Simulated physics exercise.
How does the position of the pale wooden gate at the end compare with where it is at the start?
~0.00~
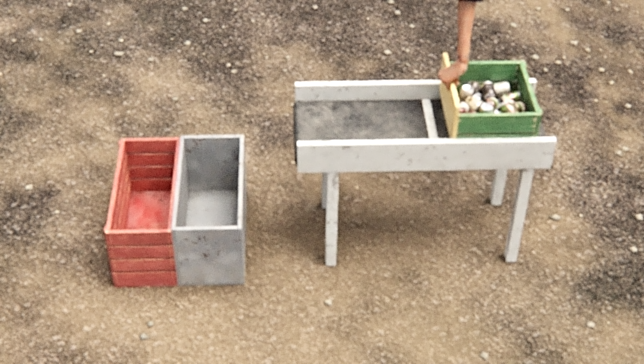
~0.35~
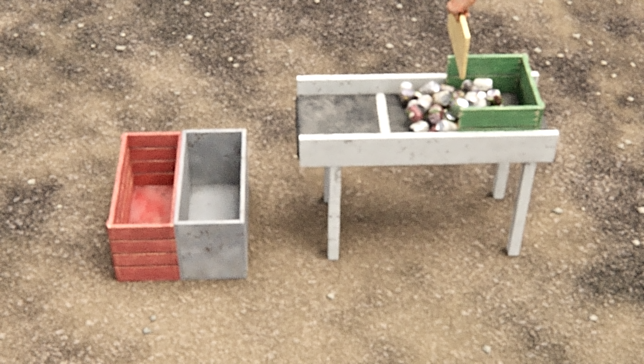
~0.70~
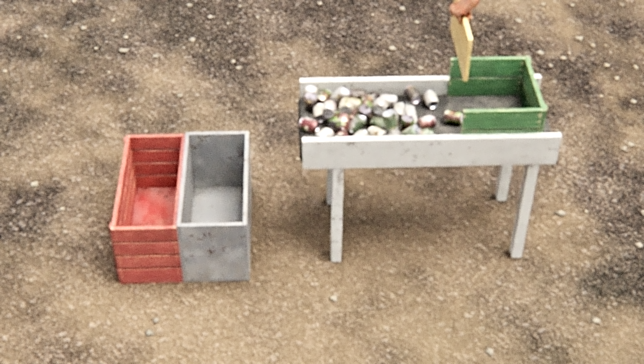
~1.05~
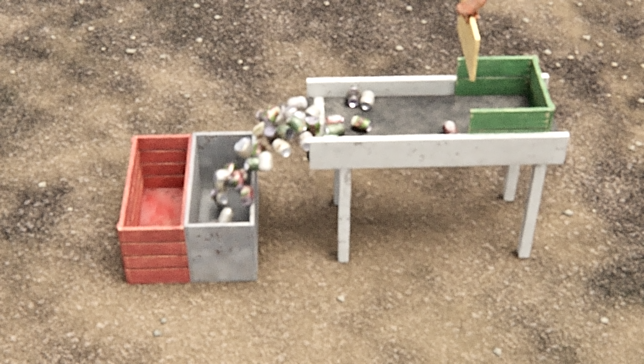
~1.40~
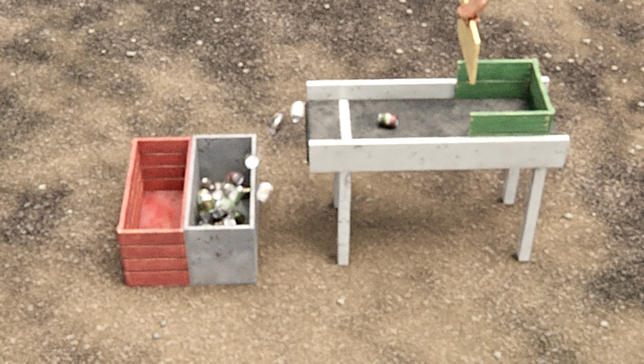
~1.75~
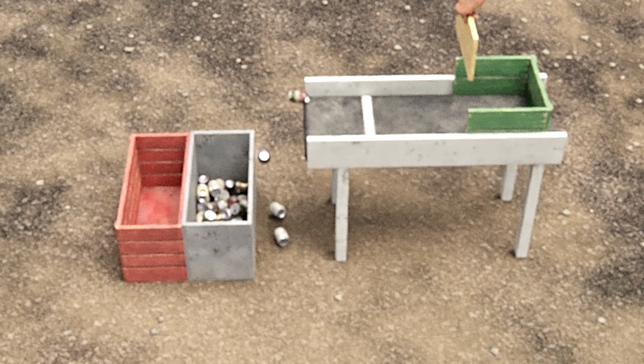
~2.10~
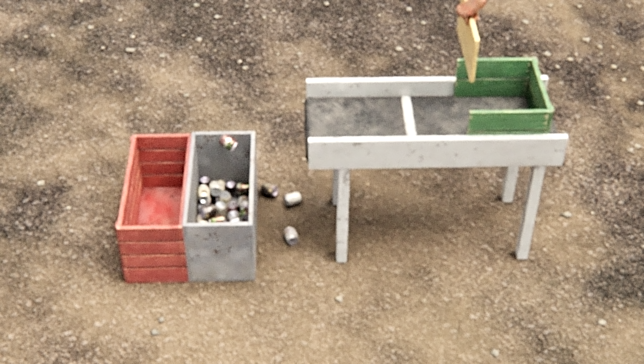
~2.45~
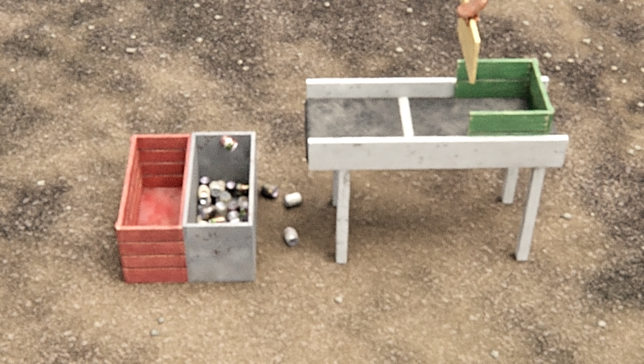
At the start the gate is down at the left side of the green pen, closing it off. By the end it is held up above the belt by the hand, leaving that side of the pen open.
